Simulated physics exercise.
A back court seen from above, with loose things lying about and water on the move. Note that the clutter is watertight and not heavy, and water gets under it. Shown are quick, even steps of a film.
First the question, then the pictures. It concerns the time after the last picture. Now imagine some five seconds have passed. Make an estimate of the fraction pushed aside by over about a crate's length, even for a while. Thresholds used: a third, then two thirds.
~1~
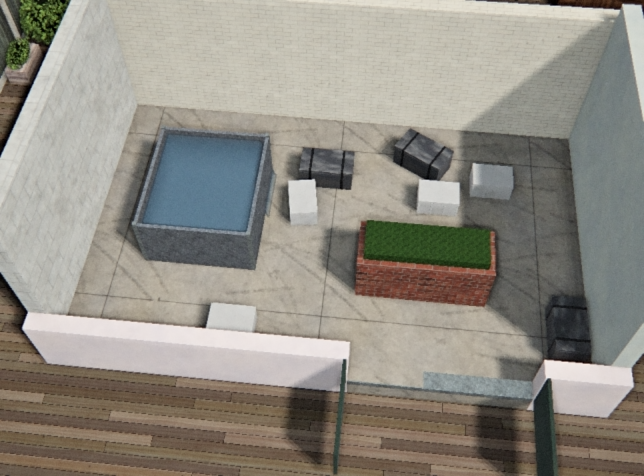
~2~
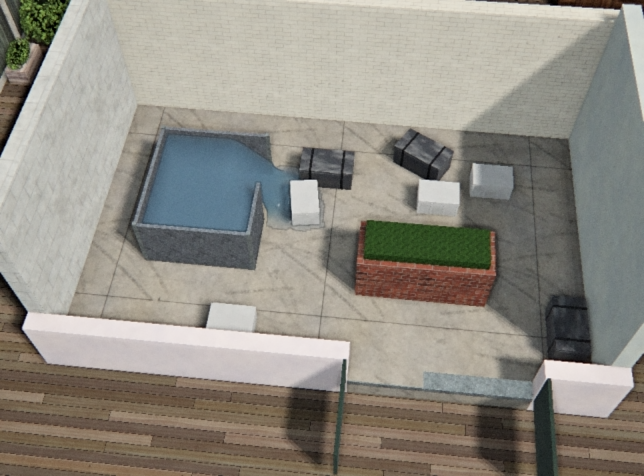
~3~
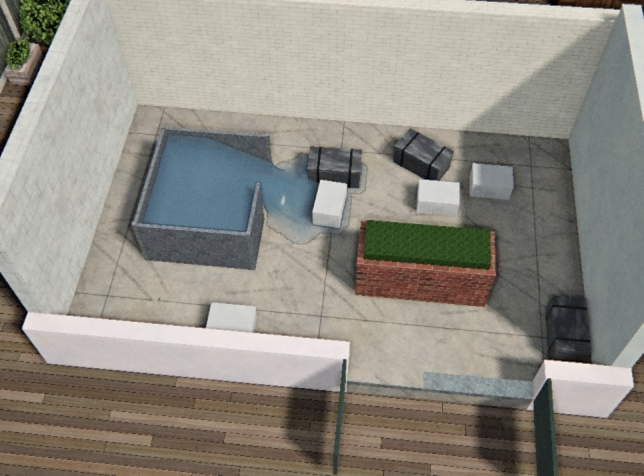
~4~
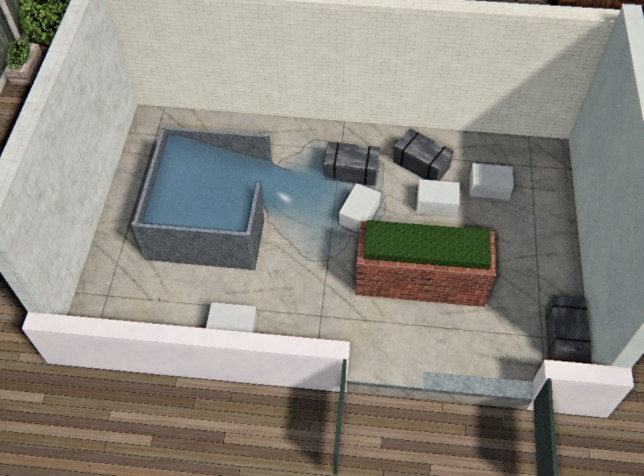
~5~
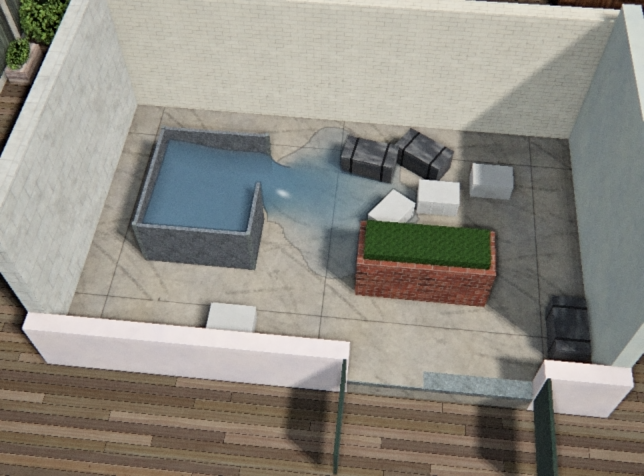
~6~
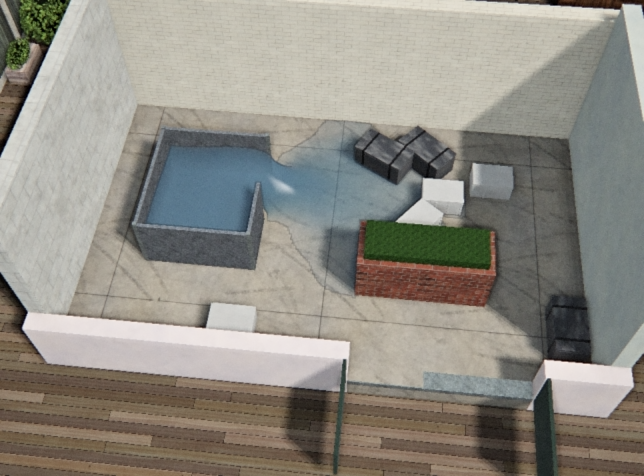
My call: Two thirds or above.
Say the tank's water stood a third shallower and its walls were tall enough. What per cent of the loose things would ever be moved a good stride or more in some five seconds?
Near 90 per cent of the loose things.
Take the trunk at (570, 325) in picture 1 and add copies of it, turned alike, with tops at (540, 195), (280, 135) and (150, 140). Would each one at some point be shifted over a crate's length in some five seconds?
Taking them one at a time: Gets driven off, then remains close, then remains close.
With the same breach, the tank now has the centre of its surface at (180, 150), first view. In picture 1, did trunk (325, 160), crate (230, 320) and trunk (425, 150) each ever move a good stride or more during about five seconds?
The first: Travelled far enough; the second: Did not travel far; the third: Travelled far enough.
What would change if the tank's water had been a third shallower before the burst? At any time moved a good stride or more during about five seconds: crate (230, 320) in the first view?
For this item: Stayed within that.
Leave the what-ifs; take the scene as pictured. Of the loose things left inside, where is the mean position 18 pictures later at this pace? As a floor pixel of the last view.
It lands somewhere near (485, 259).
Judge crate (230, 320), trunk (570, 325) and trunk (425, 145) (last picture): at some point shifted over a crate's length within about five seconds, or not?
In that order: Never so far, pushed that far, yes.
A moment on, 3 of 7 are well off their spots; 1 afloat.
Next, 5 of 7 are well off their spots; 4 afloat.
Later, 6 of 7 are well off their spots; 5 afloat.
In the end, 6 of 7 are well off their spots, and 6 have been at some point; 5 afloat.
